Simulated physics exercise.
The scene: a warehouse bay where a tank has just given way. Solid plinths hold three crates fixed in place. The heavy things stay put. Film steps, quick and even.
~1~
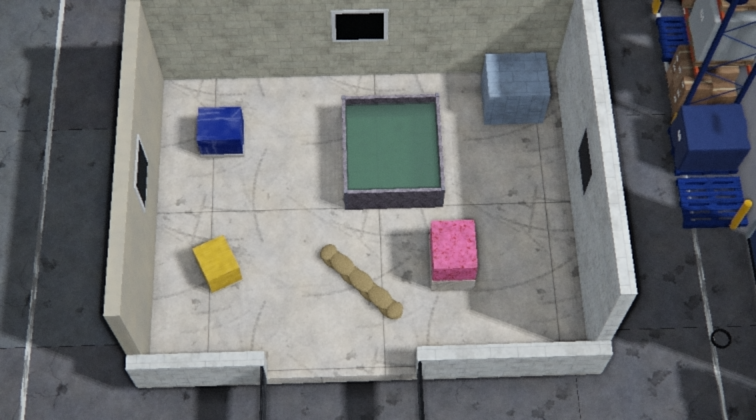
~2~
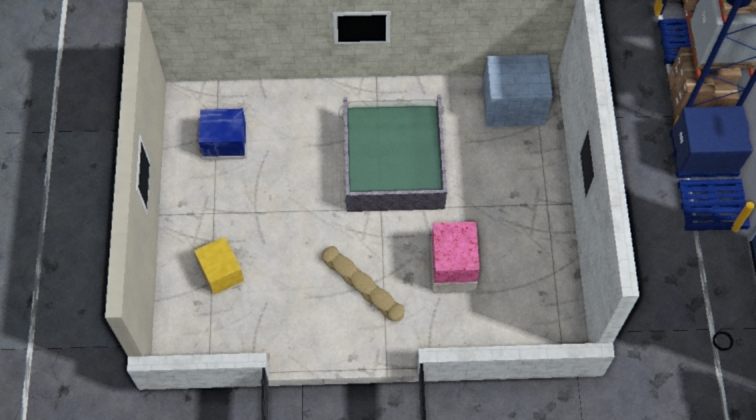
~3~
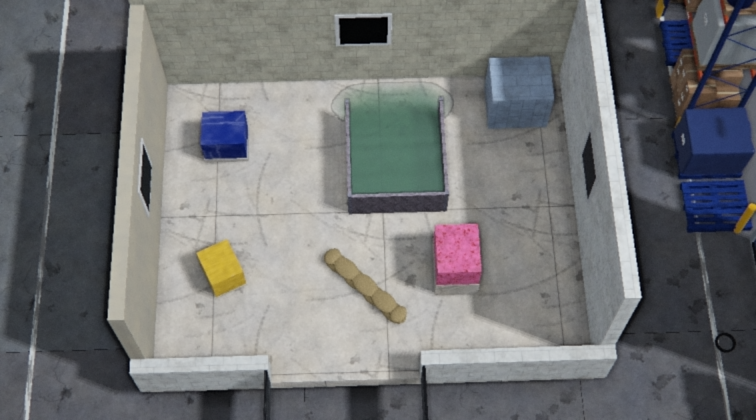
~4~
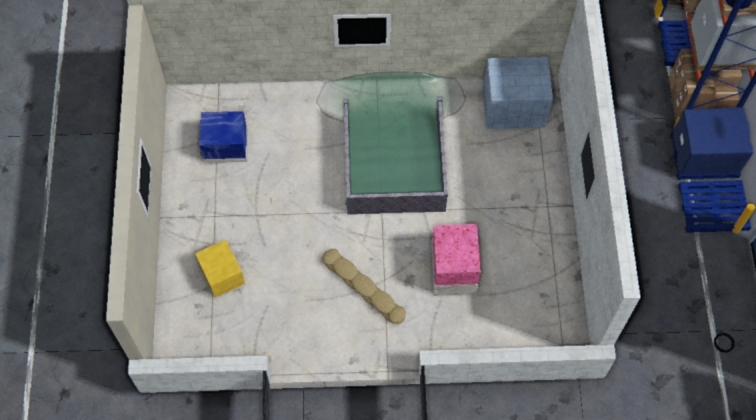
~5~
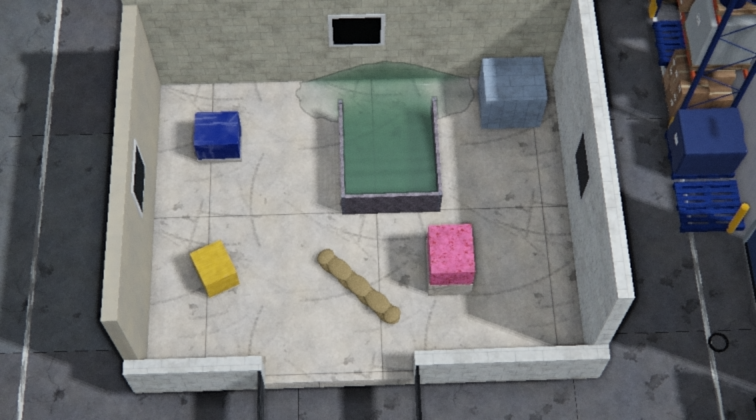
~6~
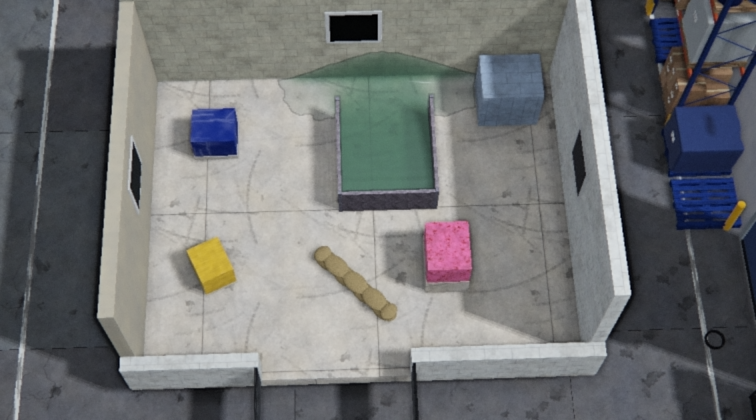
In this clip, a tank of green water stands among colored blocks in a walled warehouse bay; its far side opens, and water pours out through the gap, spreading across the floor toward the back wall and to both sides.
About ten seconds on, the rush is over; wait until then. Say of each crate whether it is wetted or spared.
The blue crate is wetted, the yellow crate is wetted, the pink crate is spared.
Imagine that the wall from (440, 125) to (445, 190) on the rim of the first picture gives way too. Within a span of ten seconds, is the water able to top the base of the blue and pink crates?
The blue crate is not reached; the pink crate is not reached.
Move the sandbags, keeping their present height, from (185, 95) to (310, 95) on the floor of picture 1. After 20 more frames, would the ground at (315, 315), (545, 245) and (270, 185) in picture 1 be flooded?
Sequence kept: Flood-free - flood-hit - flood-hit.
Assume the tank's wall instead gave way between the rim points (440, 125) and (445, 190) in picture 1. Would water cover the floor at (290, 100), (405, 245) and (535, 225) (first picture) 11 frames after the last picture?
Okay, the first is left untouched, the next is left untouched, and the last is waterlogged.
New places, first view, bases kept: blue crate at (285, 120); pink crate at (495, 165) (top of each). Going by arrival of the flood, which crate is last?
Last: The crate marked yellow.
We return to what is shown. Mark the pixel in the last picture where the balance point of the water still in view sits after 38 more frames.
It's close to (364, 191).
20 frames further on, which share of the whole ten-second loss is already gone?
I'd put it near 0 in a hundred.
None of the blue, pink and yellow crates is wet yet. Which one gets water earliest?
That would be the blue-painted one.
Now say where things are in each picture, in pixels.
Still water in the water tank at (392, 145), in the first frame.
The front is at (342, 115), out from the gap on the water tank's far side, in the second frame.
Water pours out on the water tank's far side and has run to (337, 104), in the third frame.
The front is at (332, 82), out from the gap on the water tank's far side, in the fourth frame.
Water pours out on the water tank's far side and has run to (305, 83), in the fifth frame.
The front is at (286, 80), out from the gap on the water tank's far side, in the sixth frame.
A moment on, water covers 15 % of the floor; the blue crate water round its plinth, the yellow crate not reached, the pink crate not reached.
Next, water covers 25 % of the floor; the blue crate water round its plinth, the yellow crate not reached, the pink crate not reached.
Then, water covers 55 % of the floor; the blue crate water round its plinth, the yellow crate water round its plinth, the pink crate water round its plinth.
Later, water covers 85 % of the floor; the blue crate water round its plinth, the yellow crate water round its plinth, the pink crate water round its plinth.
In the end, water covers 100 % of the floor; the blue crate was topped, the yellow crate was topped, the pink crate stayed above the water.
